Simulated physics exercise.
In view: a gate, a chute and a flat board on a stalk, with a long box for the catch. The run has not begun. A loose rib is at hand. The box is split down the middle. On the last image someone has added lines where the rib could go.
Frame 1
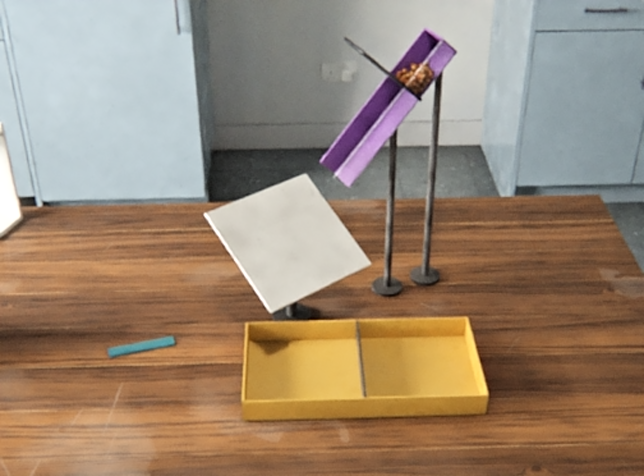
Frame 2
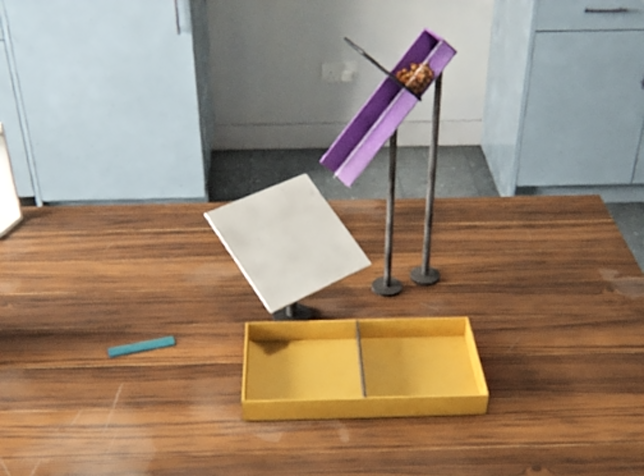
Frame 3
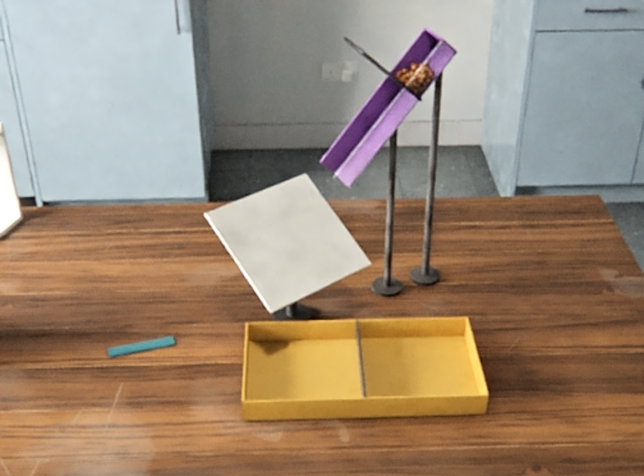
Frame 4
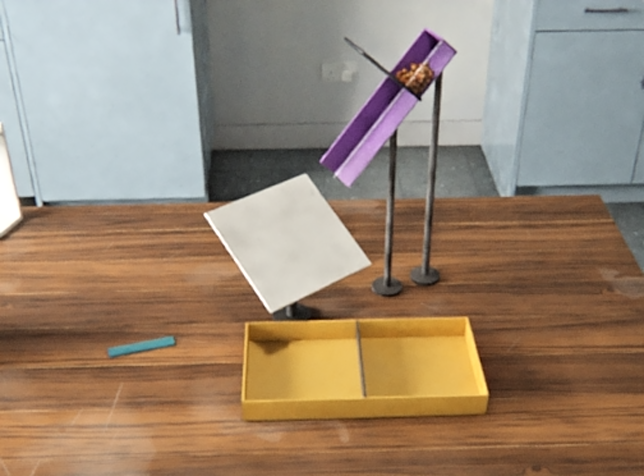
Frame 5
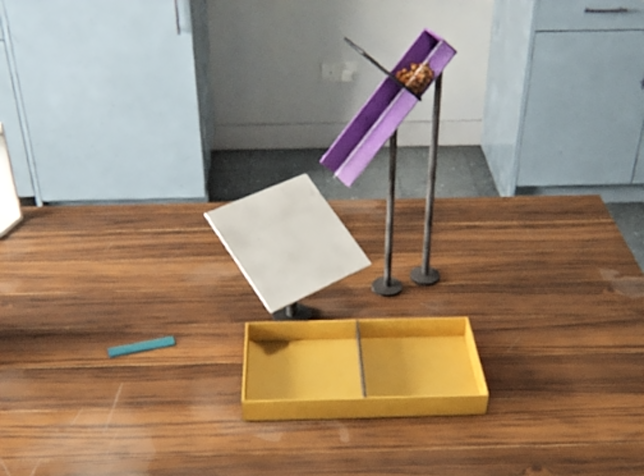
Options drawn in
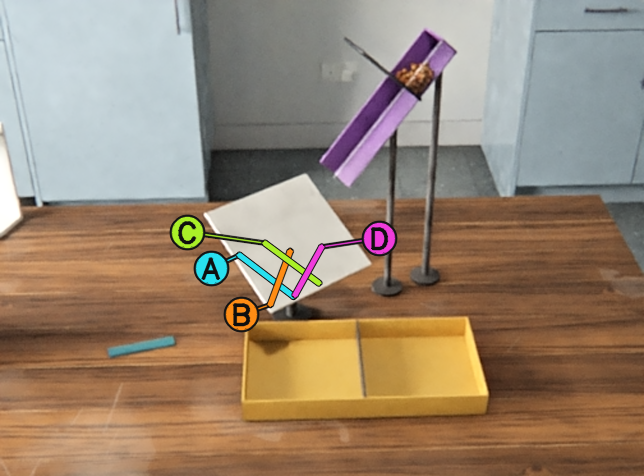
Small brown balls resting motionless in a tilted purple chute above a slanted white board and a divided yellow box on a wooden table.
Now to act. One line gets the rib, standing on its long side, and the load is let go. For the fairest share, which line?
I would pick line C.
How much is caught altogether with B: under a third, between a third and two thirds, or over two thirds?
Line B gives over two thirds.
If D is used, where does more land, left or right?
More lands on the left.
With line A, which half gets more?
Left.
On the marked copy, line A from (239, 255) to (293, 296); line B from (290, 251) to (270, 304); line C from (264, 243) to (318, 283); line D from (321, 246) to (295, 295).
With A, of what is caught, most in the left half, about a quarter in the right.
With B, of what is caught, most in the left half, about a quarter in the right.
With C, of what is caught, about a third in the left half, about two thirds in the right.
With D, of what is caught, nearly all in the left half, a small part in the right.
